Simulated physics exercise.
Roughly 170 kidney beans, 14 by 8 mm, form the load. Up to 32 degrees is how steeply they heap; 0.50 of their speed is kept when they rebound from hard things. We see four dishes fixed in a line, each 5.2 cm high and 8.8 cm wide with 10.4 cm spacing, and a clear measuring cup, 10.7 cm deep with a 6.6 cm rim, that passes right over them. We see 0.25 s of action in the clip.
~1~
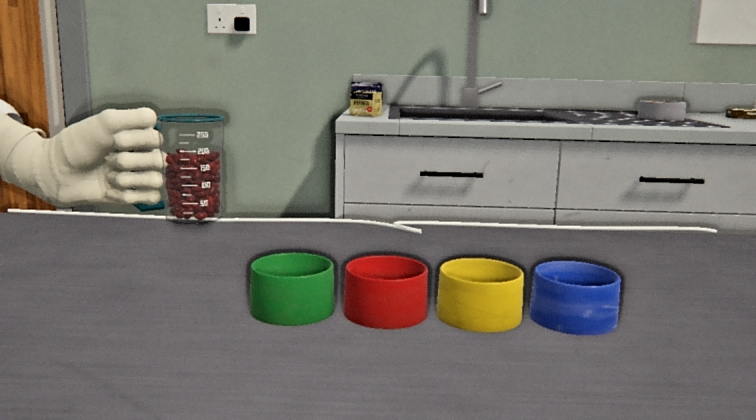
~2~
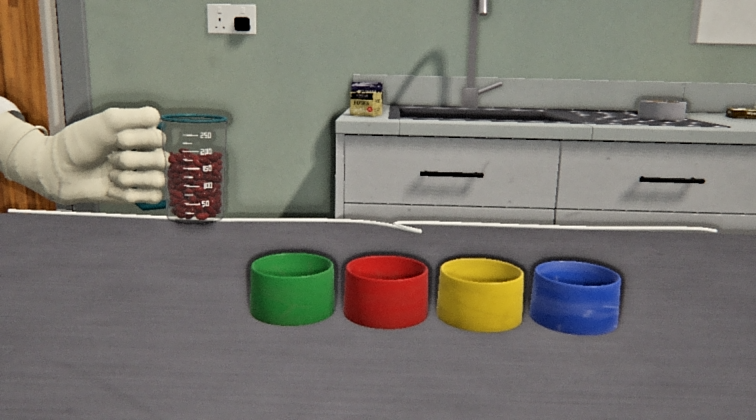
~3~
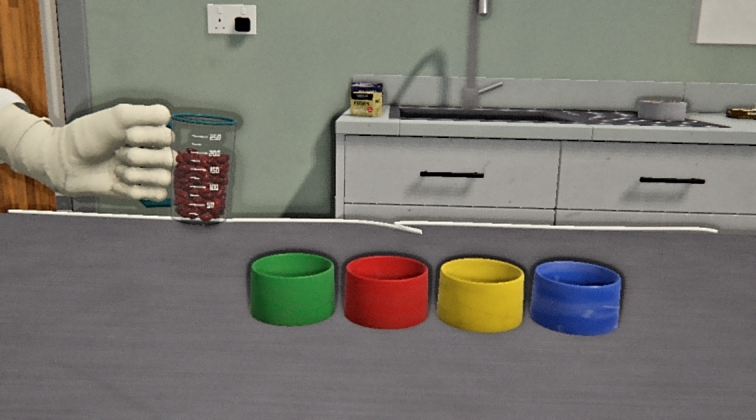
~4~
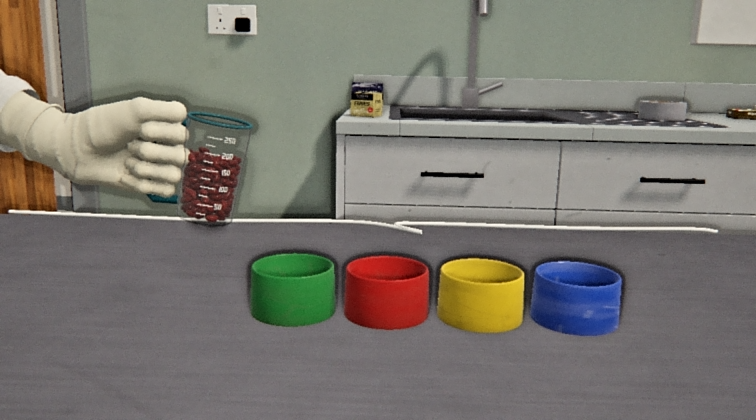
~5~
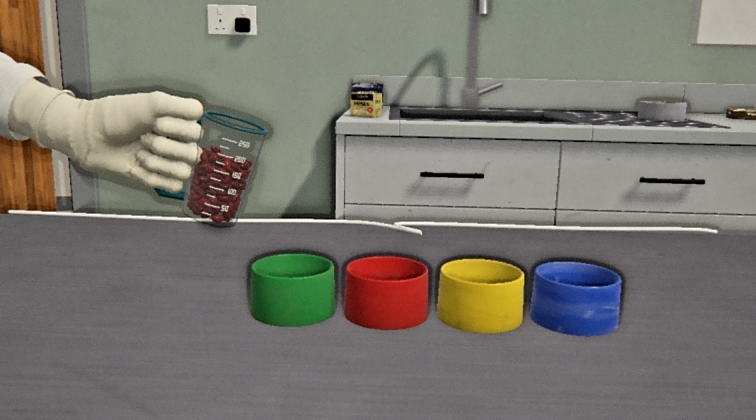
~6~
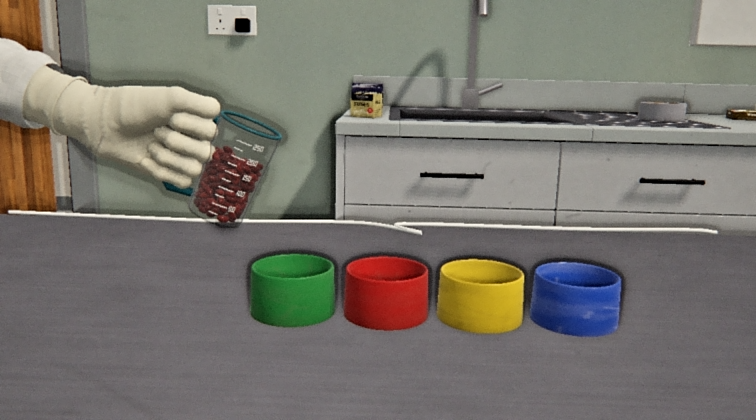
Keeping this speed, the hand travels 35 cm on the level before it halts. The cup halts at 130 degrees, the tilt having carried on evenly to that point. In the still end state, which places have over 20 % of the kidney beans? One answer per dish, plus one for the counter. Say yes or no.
Red: No, blue: No, green: No, yellow: Yes, counter: No.
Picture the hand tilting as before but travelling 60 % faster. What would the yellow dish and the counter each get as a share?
Yellow: 0; counter: 0.
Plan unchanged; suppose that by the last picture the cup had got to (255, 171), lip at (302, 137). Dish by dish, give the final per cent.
Dish by dish: Red 0 per cent, blue 100 per cent, green 0 per cent, yellow 0 per cent.
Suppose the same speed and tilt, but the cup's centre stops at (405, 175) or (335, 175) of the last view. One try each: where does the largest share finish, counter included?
Yellow, then red.
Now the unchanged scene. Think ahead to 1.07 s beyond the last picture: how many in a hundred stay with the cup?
Some 5 per cent.
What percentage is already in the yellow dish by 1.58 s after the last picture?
Around 90 in a hundred by then.
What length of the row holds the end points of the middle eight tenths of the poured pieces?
About 5 cm.
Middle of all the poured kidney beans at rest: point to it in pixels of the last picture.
Centre at rest, approx.: (489, 298) px.
Then, 0.64 s after the last picture, tilt 100 degrees; cup holds 100 %.
Then, 1.07 s after the last picture, tilt 130 degrees; cup holds 5 %, yellow 95 %.
Then, 1.58 s after the last picture, tilt 130 degrees; cup holds 0 %, yellow 90 %.
In the end, red 0 %, blue 0 %, green 0 %, yellow 90 %, counter 5 %.
